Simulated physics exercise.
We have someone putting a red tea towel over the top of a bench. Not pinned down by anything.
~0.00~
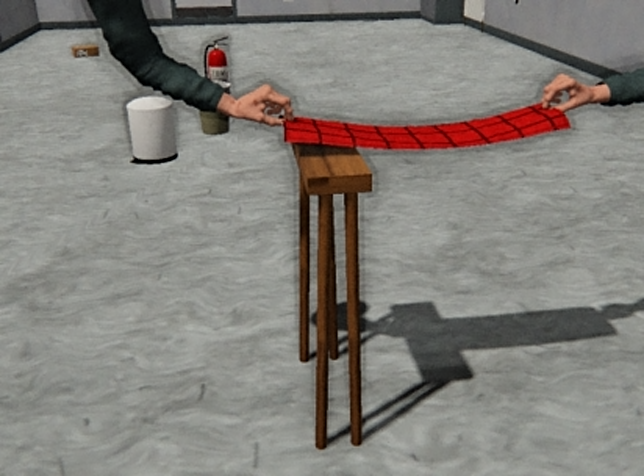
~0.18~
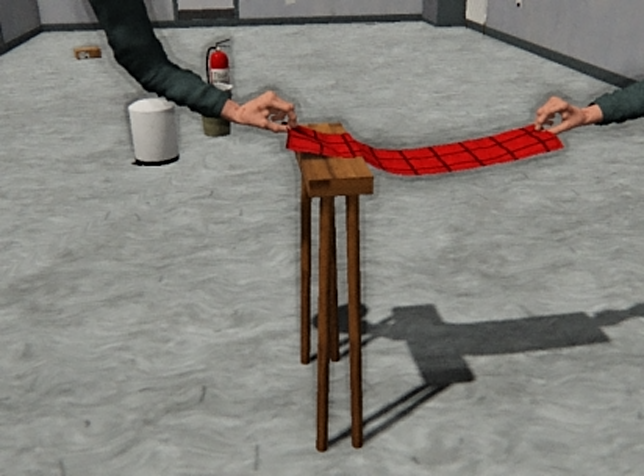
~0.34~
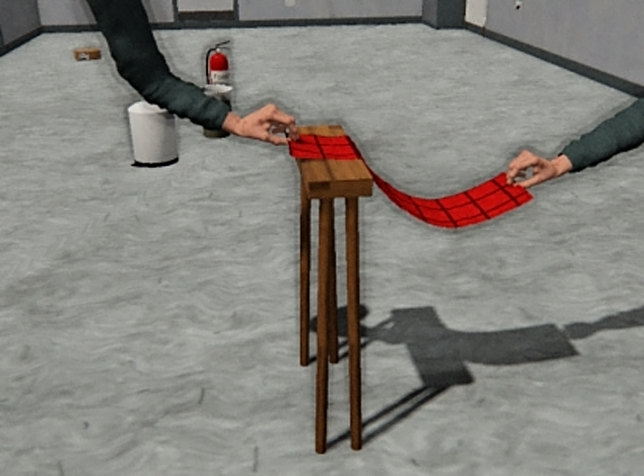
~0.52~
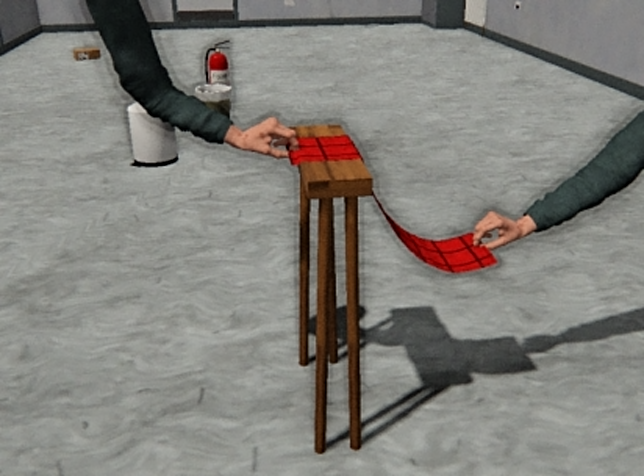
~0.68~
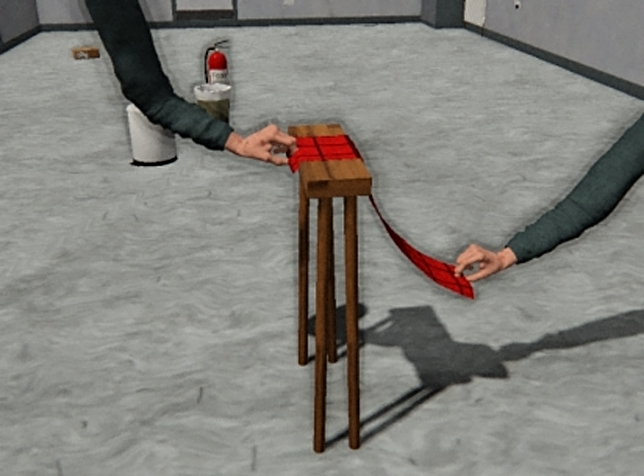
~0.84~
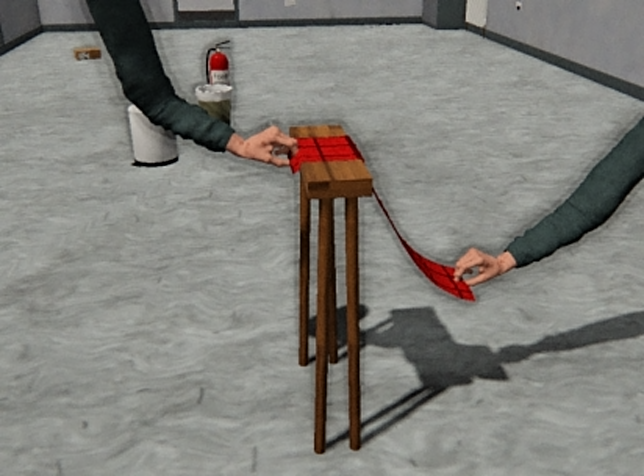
Two hands laying a red tea towel with dark lines across a wooden bench, the right hand lowering its end well below the top.
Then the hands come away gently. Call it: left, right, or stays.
Right.
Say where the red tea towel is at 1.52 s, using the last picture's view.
Its middle is around pixel (398, 394).
Around 1.24 s, tea towel clear of the top and falling near (389, 307).
Around 1.52 s, tea towel in a heap on the floor near (398, 394).
Finally, tea towel in a heap on the floor near (399, 395). The red tea towel goes down on the right side.
